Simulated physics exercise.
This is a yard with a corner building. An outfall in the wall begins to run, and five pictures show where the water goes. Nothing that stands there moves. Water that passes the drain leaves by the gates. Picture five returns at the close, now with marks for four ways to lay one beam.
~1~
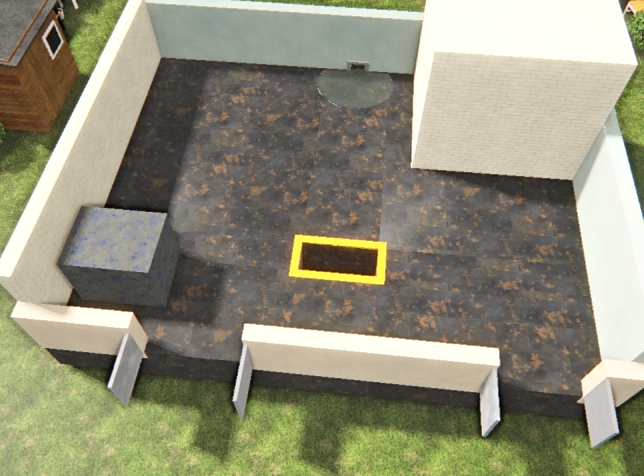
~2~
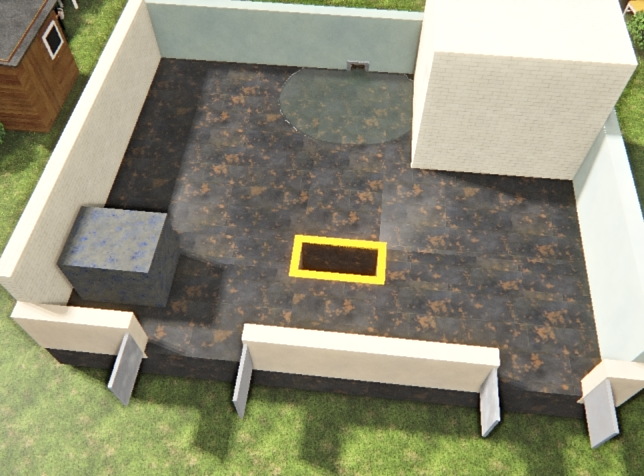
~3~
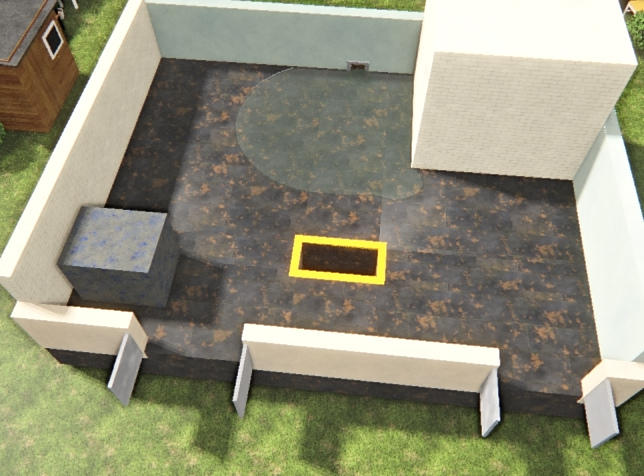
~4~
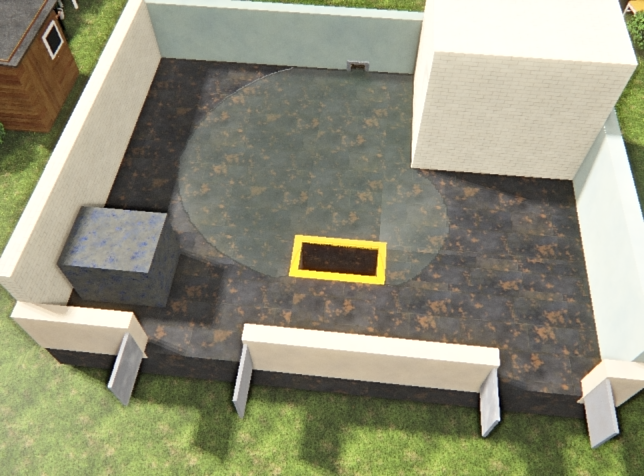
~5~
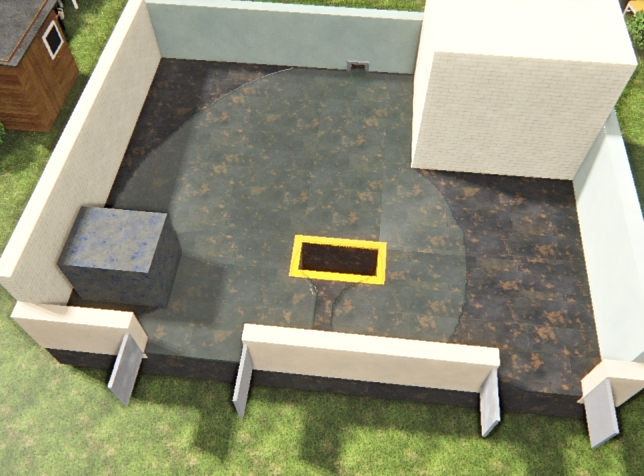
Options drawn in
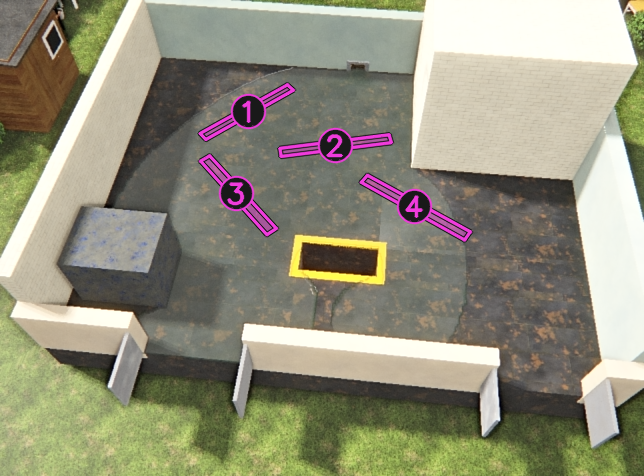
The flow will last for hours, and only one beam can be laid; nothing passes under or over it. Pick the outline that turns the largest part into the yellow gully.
Place 3.
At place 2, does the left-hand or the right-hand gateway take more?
The left gate.
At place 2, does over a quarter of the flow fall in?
No, it does not.
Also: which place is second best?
Here it is place 1.
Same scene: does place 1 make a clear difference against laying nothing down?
No.
On the marked copy, 1 from (203, 136) to (290, 87); 2 from (280, 152) to (390, 138); 3 from (205, 158) to (271, 231); 4 from (364, 178) to (467, 235).
With 1, about 35 % of the stream runs into the yellow gully, about 65 % out by the gates.
With 2, about 18 % of the stream runs into the yellow gully, about 81 % out by the gates.
With 3, about 67 % of the stream runs into the yellow gully, about 33 % out by the gates.
With 4, about 15 % of the stream runs into the yellow gully, about 84 % out by the gates.
